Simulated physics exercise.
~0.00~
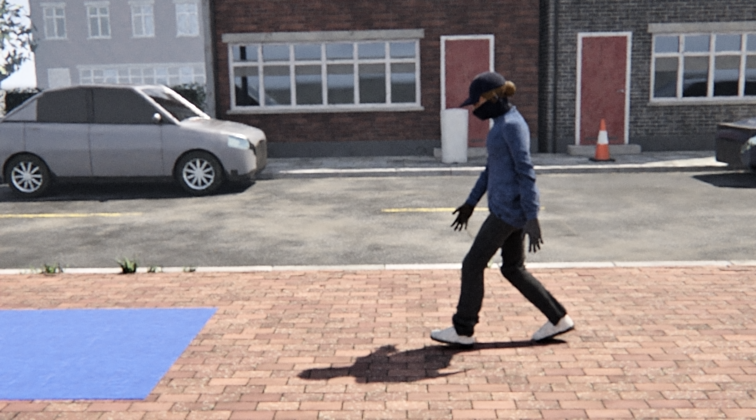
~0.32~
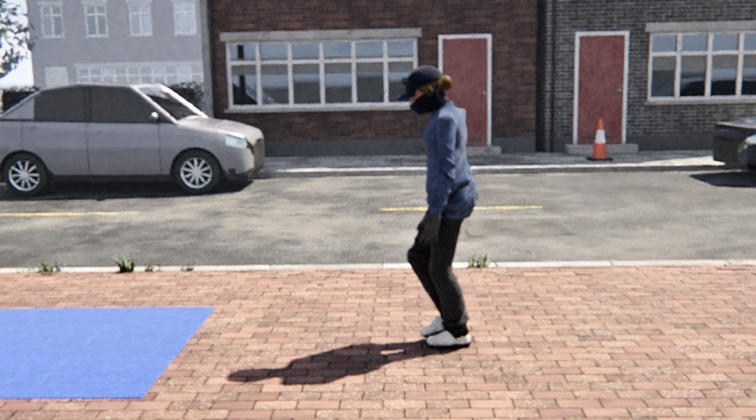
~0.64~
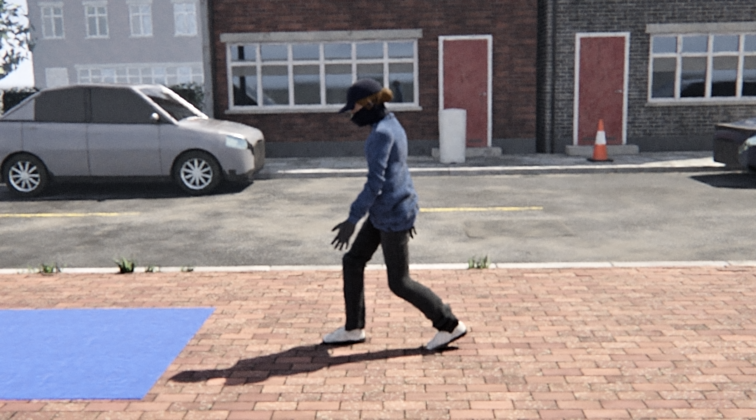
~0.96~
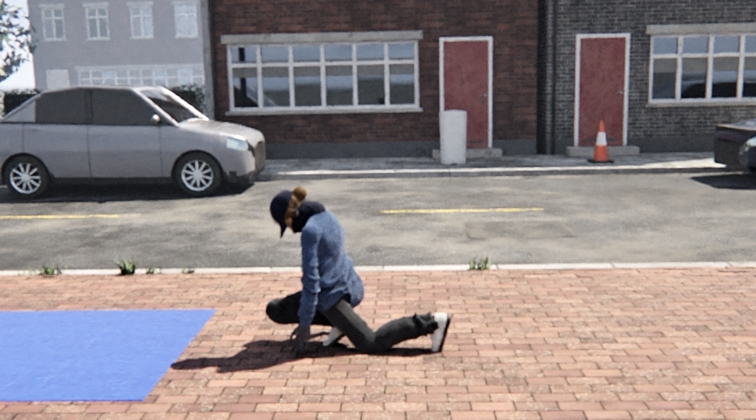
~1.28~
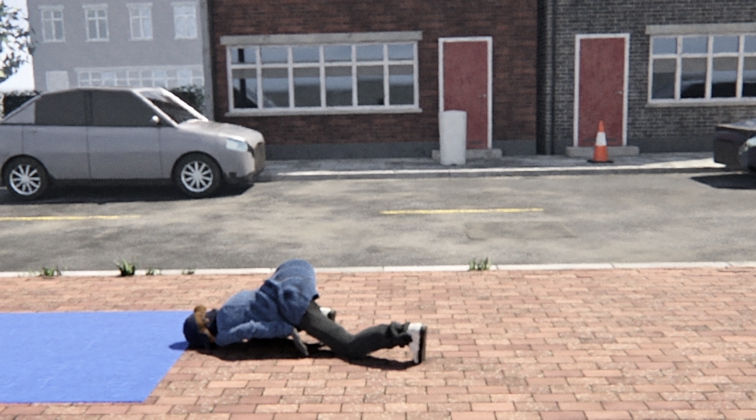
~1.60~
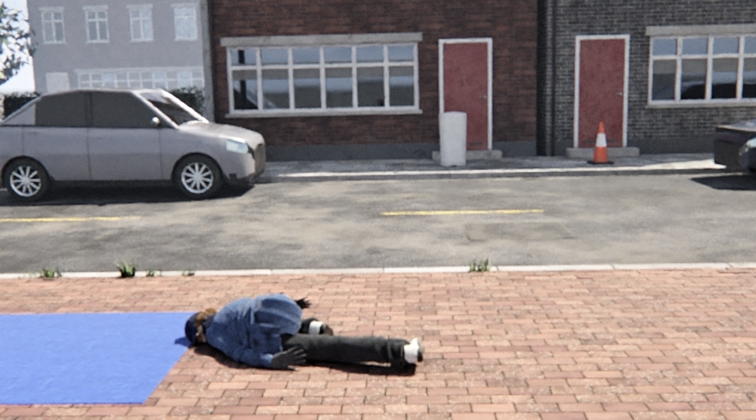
A person in a cap walks left, crumples forward, and lies still just short of the blue mat.
